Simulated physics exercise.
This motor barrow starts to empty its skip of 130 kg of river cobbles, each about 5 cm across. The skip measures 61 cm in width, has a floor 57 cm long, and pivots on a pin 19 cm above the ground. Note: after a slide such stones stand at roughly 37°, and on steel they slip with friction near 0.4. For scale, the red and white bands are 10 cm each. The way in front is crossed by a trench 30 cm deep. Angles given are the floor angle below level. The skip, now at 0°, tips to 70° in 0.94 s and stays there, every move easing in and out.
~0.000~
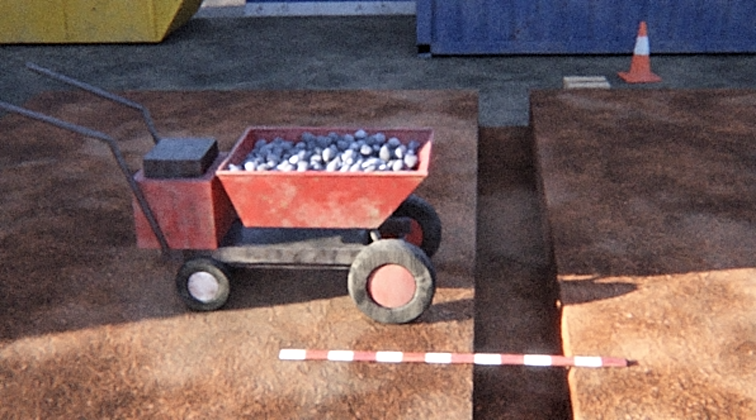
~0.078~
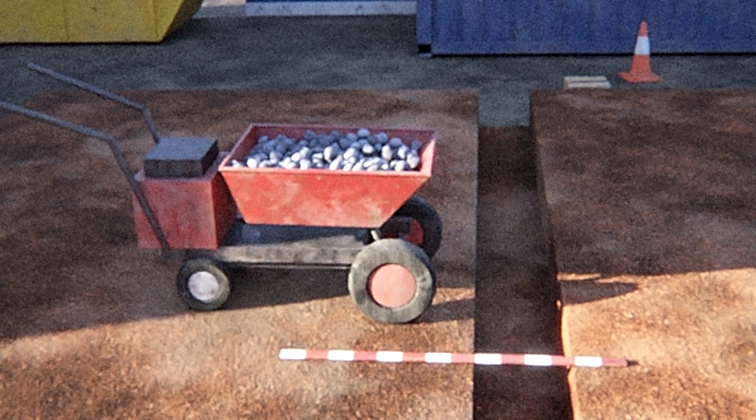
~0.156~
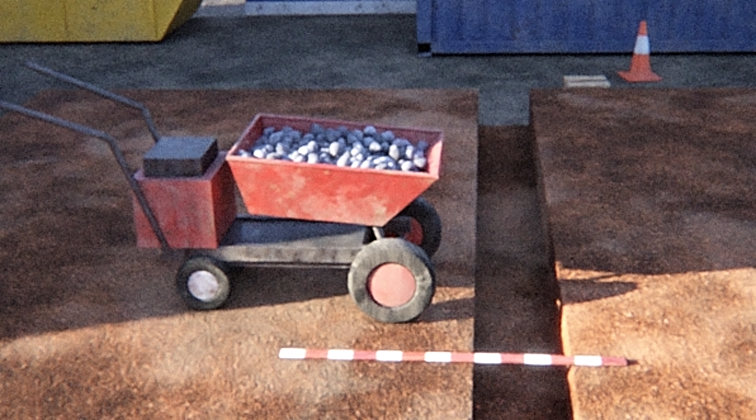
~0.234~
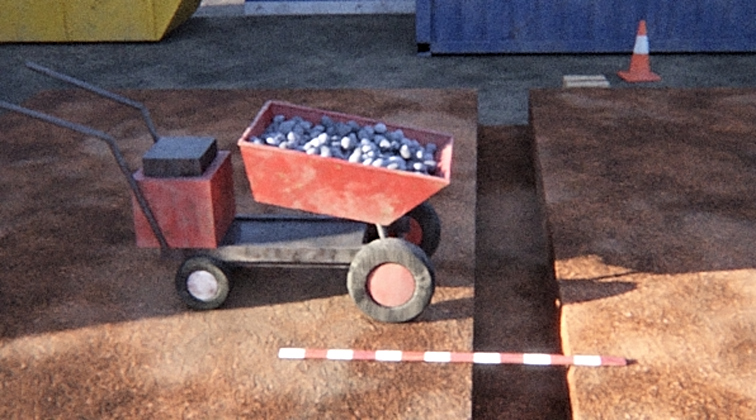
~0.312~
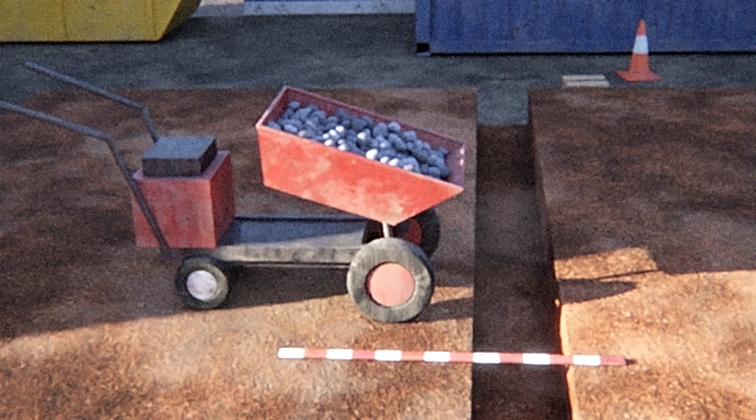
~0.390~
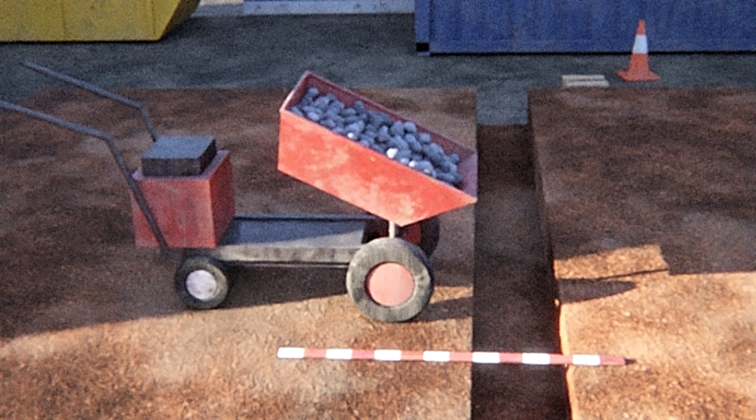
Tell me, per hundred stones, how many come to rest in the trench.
52 per hundred.
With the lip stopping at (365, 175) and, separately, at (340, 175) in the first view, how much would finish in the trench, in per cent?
First place roughly 100%, second roughly 90%.
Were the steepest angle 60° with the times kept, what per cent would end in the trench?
I'd guess some 50 in a hundred.
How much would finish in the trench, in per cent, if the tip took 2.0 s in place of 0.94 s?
It would come to roughly 65 per cent.
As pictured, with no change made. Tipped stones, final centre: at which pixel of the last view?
Around (554, 318).
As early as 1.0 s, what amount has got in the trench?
About 20 per cent by then.
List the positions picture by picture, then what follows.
The first frame shows lip at (427, 174), floor tilted 0°, highest stones at (359, 145).
The second frame shows lip at (430, 175), floor tilted 1°, highest stones at (344, 144); the stones move at 0.3 m/s on average.
In the third frame, the skip is at 5°, its lip at (438, 177); the top of the load is at (298, 141); the stones move at 0.6 m/s on average.
The fourth frame shows lip at (449, 182), floor tilted 11°, highest stones at (288, 128); the stones move at 0.8 m/s on average.
The fifth frame shows lip at (462, 190), floor tilted 18°, highest stones at (300, 116); the stones move at 0.9 m/s on average.
In the sixth frame, the skip is at 26°, its lip at (476, 201); the top of the load is at (317, 104); the stones move at 1.0 m/s on average.
After 0.7 s the floor is at 59°; 100 % in the skip; the foremost stones are at (504, 222).
After 1.0 s the floor is at 70°; 63 % in the skip, 19 % in the trench, 19 % past the trench; the foremost stones are at (609, 295).
After 1.4 s the floor is at 70°; 21 % in the skip, 32 % in the trench, 47 % past the trench; the foremost stones are past the picture's edge.
After 3.3 s the floor is at 70°; 0 % in the skip, 52 % in the trench, 48 % past the trench; the foremost stones are past the picture's edge.
